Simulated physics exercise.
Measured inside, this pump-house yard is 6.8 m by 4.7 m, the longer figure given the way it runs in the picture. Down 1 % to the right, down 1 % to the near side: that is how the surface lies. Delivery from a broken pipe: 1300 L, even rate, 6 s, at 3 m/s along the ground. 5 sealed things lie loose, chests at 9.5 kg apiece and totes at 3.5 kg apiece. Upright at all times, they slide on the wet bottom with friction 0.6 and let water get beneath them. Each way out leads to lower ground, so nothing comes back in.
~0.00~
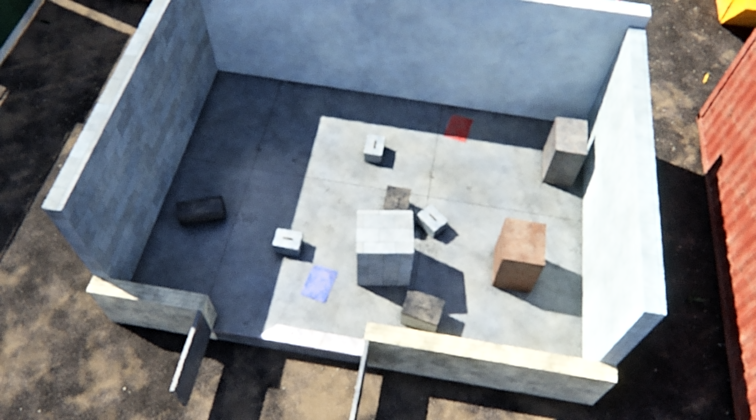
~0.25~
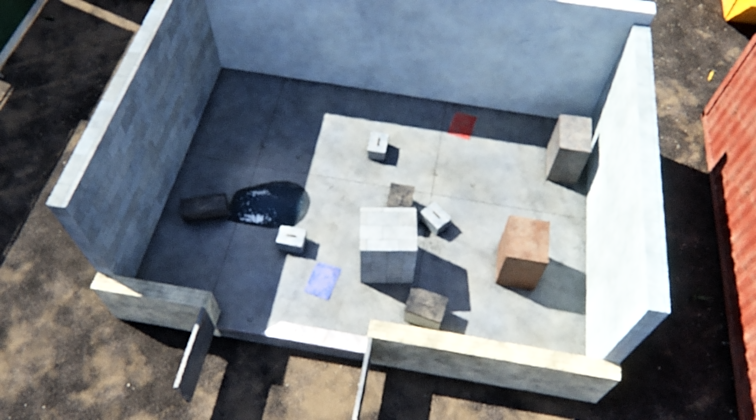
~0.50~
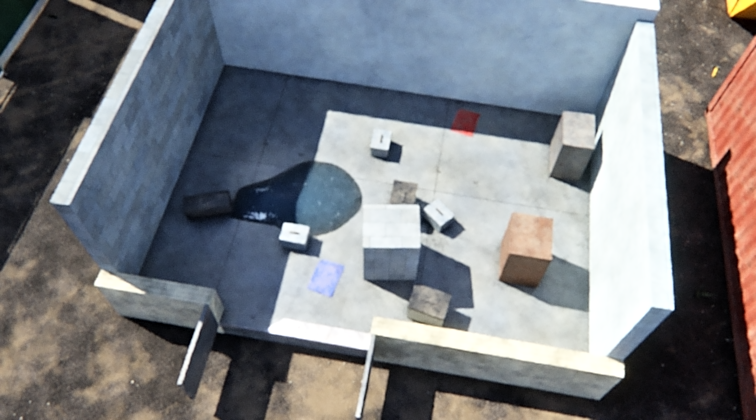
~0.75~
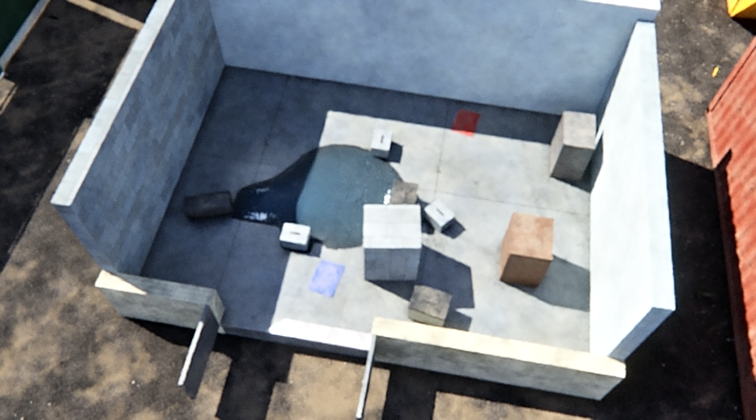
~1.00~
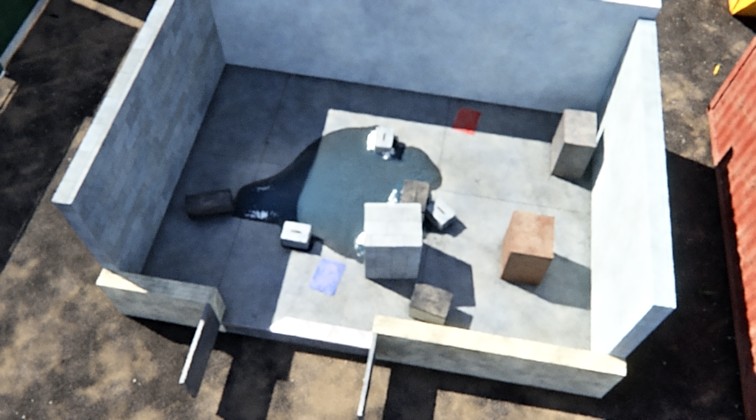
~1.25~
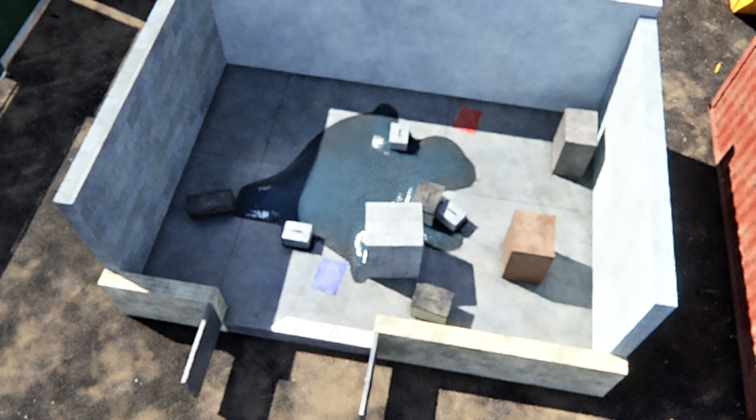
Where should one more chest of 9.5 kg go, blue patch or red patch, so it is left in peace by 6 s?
On the blue one.
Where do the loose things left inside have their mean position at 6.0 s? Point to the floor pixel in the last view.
Near (486, 229).
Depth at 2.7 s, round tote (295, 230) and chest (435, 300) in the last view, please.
1 and 0 cm.
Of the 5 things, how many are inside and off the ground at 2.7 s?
The number is 2.
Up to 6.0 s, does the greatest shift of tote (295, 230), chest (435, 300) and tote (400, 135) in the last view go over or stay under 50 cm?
Well, the first one's not that far, the next one's not that far and the last one's too far.
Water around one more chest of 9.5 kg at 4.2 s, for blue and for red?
Respectively 2 and 14 cm.
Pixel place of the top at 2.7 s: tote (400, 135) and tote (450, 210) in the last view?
About (521, 106) for the first and (558, 210) for the second.
After 1.8 s on blue it would be 0 cm off in 1 cm of water; on red it would be 0 cm off in 1 cm of water.
After 2.7 s on blue it would be 0 cm off in 1 cm of water; on red it would be 35 cm off in 5 cm of water.
After 4.2 s on blue it would be 0 cm off in 2 cm of water; on red it would be 167 cm off in 14 cm of water.
After 6.0 s on blue it would be 0 cm off in 2 cm of water; on red it would be 173 cm off in 17 cm of water.
